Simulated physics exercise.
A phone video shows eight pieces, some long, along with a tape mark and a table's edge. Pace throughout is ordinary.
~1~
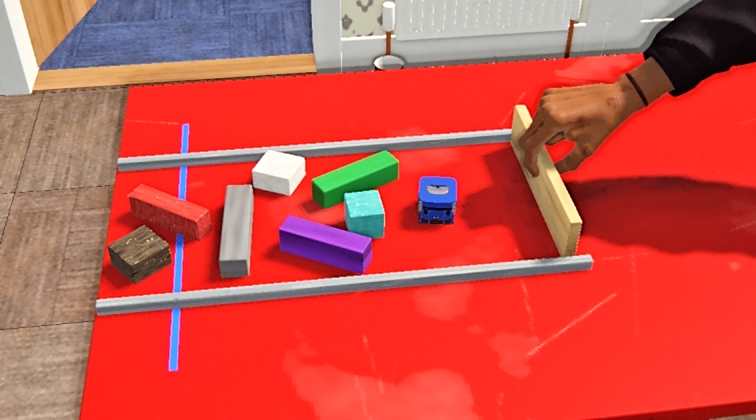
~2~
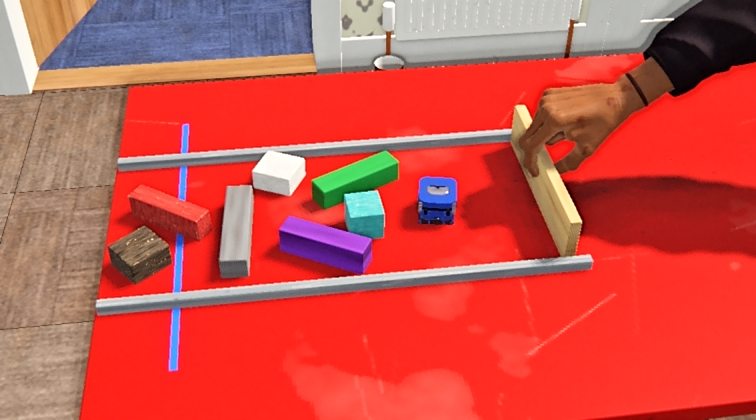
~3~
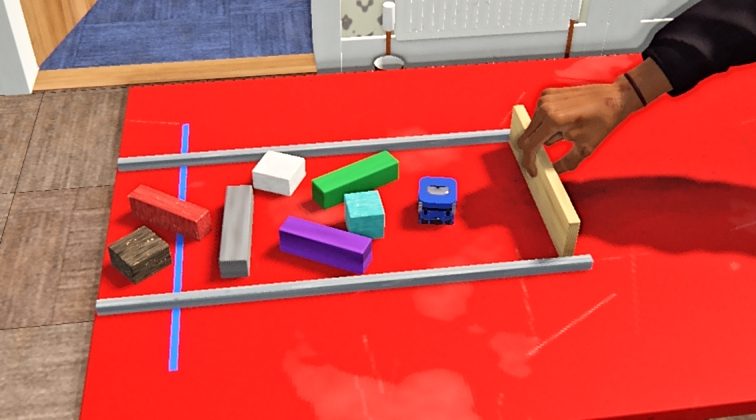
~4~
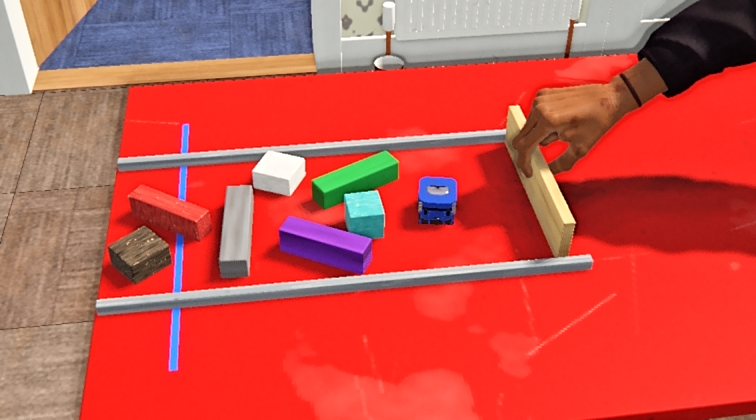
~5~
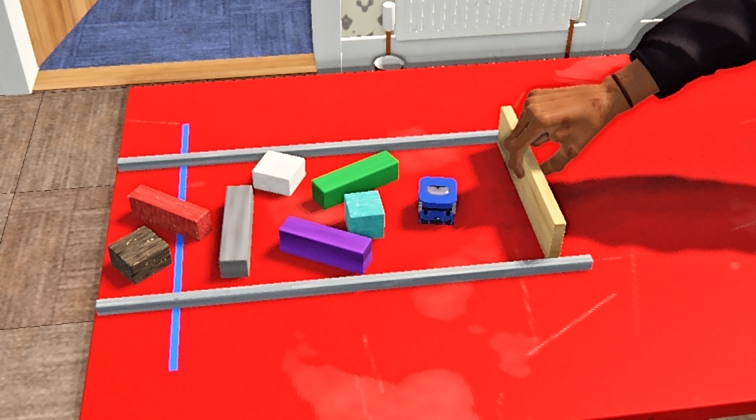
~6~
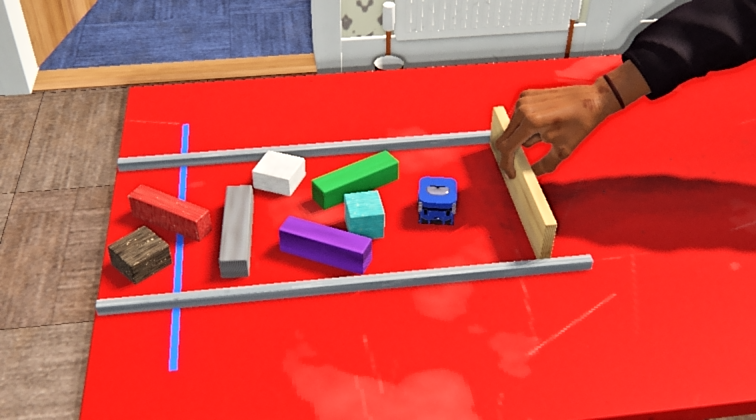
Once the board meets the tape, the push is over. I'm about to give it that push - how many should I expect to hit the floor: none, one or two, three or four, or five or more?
Expect three or four.
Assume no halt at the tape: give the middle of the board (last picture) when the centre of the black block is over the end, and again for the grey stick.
Roughly (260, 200); roughly (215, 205).
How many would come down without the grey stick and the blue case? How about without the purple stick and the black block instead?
Falls come to 2 the first time and 2 the other time.
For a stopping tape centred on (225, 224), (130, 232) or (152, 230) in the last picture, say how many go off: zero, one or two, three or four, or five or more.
For each place: Either one or two; at least five; more than four.
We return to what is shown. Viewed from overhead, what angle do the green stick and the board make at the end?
Out of line by around 55°.
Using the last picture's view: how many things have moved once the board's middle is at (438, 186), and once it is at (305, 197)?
That makes 1 at the first spot and 7 at the second.
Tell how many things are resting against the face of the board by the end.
All in all, 3.
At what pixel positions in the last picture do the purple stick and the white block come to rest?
Look around (127, 268) for the first and around (141, 178) for the second.
A little later, none off yet; black block at rest near (140, 255); red bar at rest near (170, 213); grey stick at rest near (237, 229).
When it is over, the number that fall off is three or four; down, grey stick, red bar and black block.
